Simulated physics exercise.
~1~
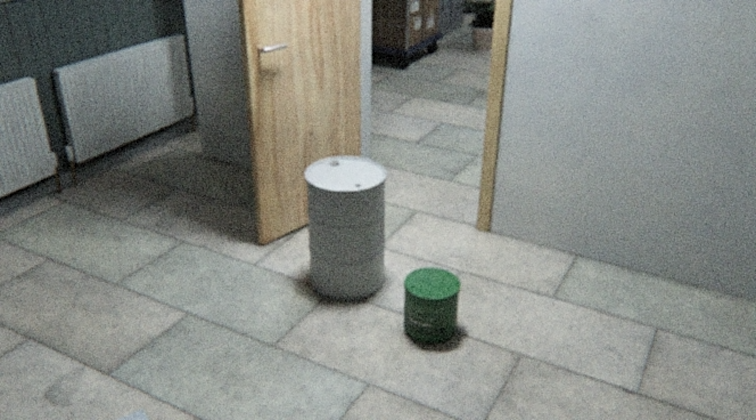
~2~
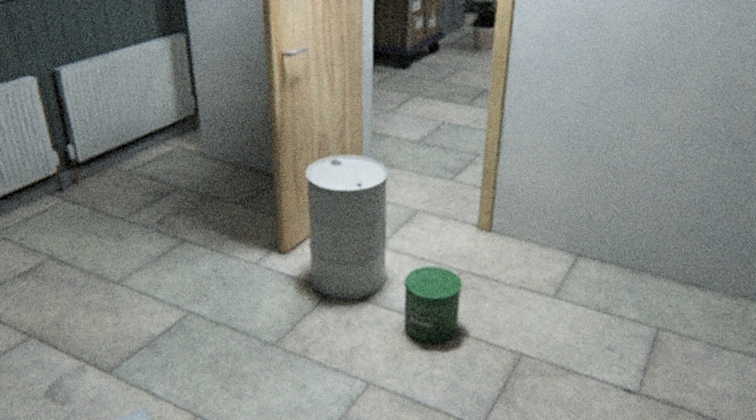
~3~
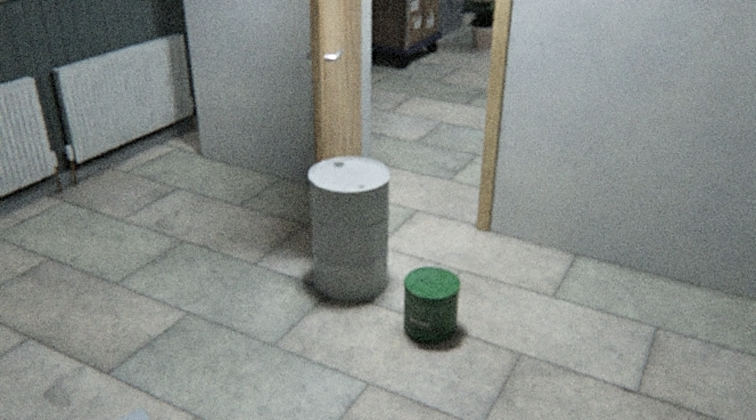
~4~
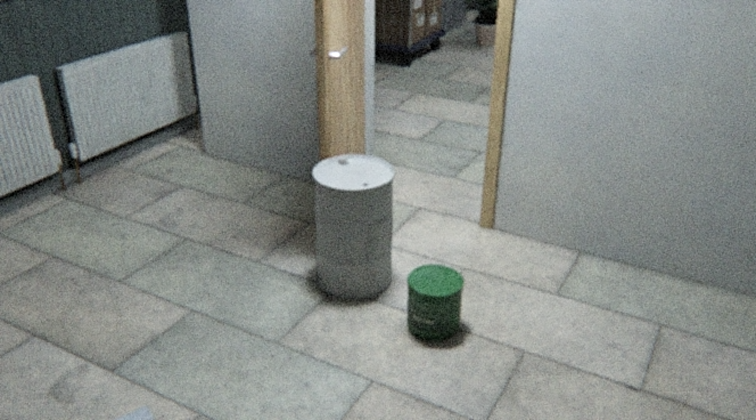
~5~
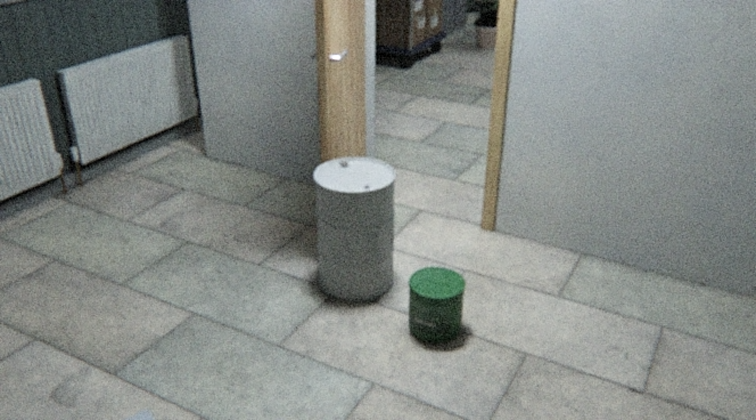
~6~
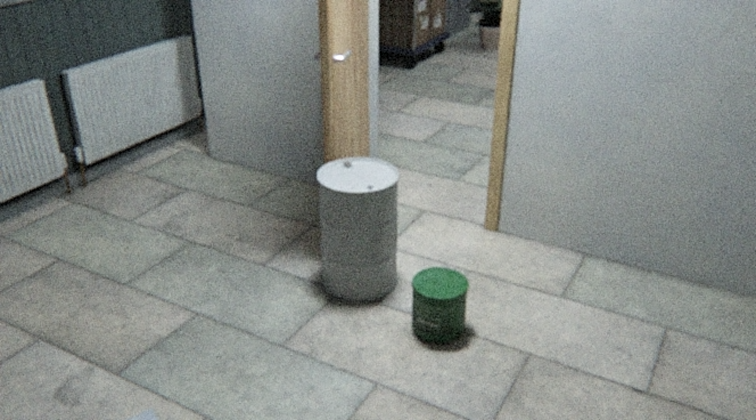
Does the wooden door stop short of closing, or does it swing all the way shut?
It stops short of closing. The door swings only part of the way and then stays still, with the doorway open.
The wooden door swings partway toward closing, then stops still open behind the grey drum.
